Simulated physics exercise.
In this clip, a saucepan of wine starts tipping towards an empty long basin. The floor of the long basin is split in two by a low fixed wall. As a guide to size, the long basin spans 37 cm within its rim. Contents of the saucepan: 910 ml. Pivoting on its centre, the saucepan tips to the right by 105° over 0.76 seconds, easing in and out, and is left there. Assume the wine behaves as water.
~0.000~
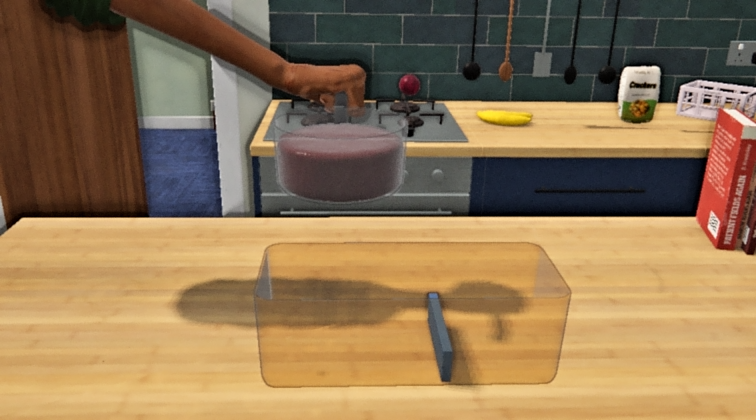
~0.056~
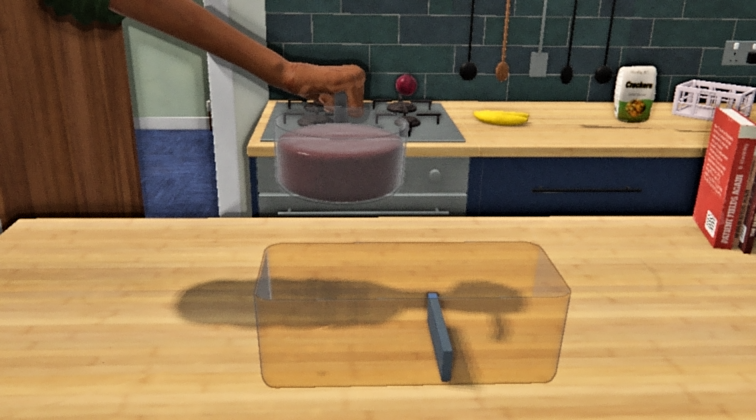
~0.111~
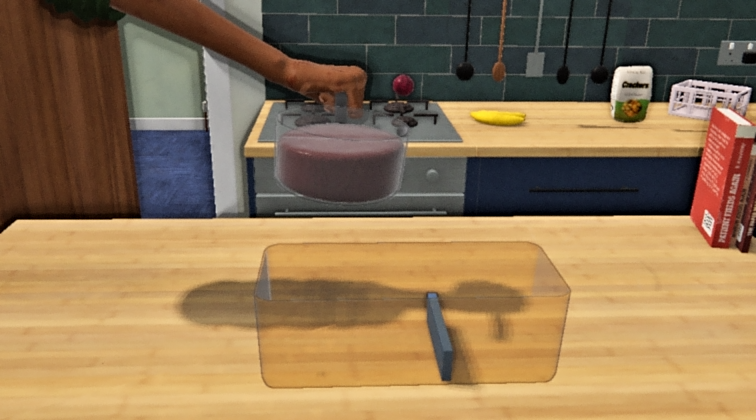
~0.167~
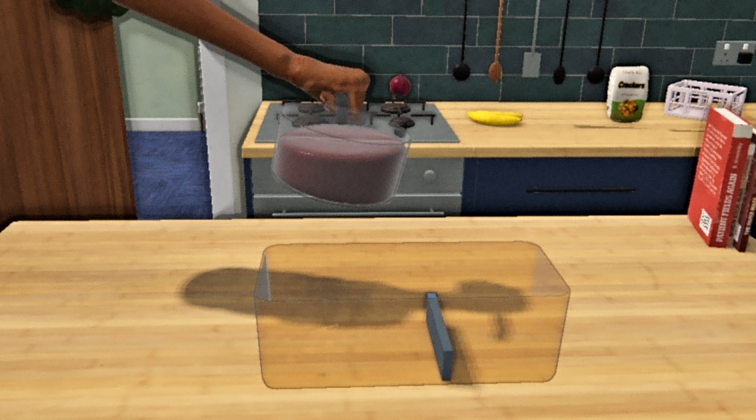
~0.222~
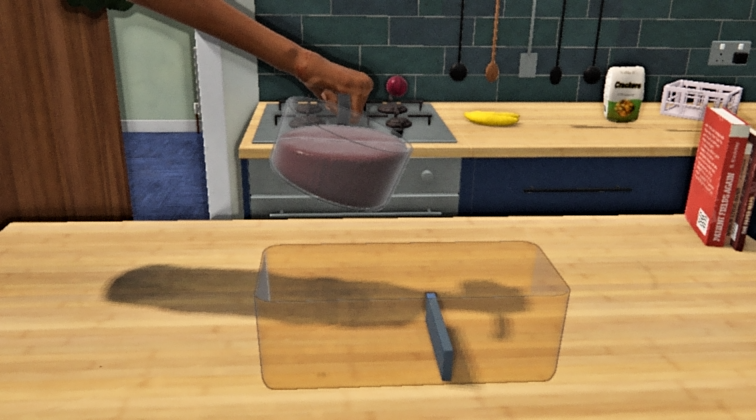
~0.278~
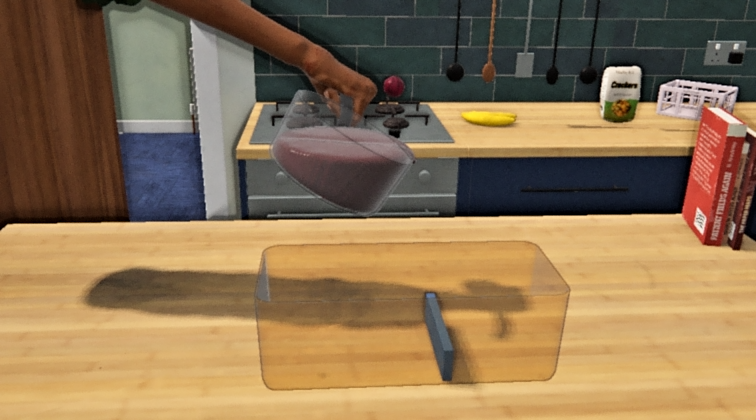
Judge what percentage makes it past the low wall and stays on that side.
Some 52 per cent makes it over and stays.
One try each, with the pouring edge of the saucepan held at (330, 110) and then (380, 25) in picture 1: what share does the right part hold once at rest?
Some 10 and 45 per cent, in that order.
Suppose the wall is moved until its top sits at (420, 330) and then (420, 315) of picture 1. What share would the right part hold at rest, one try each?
Roughly 65 per cent, then 70 per cent.
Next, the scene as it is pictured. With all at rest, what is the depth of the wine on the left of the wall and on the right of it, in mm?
On the left it stands about 14 mm, on the right about 24 mm.
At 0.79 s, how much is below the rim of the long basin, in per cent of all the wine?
The fraction sits near 86 in a hundred.
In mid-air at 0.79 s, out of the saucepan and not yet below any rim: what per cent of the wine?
Something like 8 per cent of the total.
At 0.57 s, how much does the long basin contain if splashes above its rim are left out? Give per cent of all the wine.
About 28%.
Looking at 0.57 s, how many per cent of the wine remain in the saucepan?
Close to 30 percent of the liquid remains at that time.
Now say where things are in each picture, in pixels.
Tilt 0°; pouring edge (406, 124); surface from (278, 138) to (402, 138); the long basin's rim runs from (261, 271) to (555, 269); the wall's top is at (440, 321), in the first picture.
Tilt 1°; pouring edge (407, 125); surface from (278, 137) to (404, 139), in the second picture.
Tilt 5°; pouring edge (408, 130); surface from (278, 136) to (404, 140), in the third picture.
Tilt 12°; pouring edge (410, 138); surface from (278, 137) to (406, 142), in the fourth picture.
Tilt 21°; pouring edge (411, 148); surface from (278, 138) to (409, 144), in the fifth picture.
Tilt 31°; pouring edge (410, 161); surface from (275, 138) to (410, 151); 2 per cent is over the edge, in the sixth picture.
By 0.57 s the tilt is 90° and 30 per cent is still to pour, 4 is left of the wall and 24 right of it.
By 0.79 s the tilt is 105° and 6 per cent is still to pour, 32 is left of the wall and 54 right of it.
By 1.01 s the tilt is 105° and 1 per cent is still to pour, 45 is left of the wall and 51 right of it.
By 1.26 s the tilt is 105° and 0 per cent is still to pour, 47 is left of the wall and 52 right of it.
At rest 47 per cent lies left of the wall, 52 right of it and 1 outside.
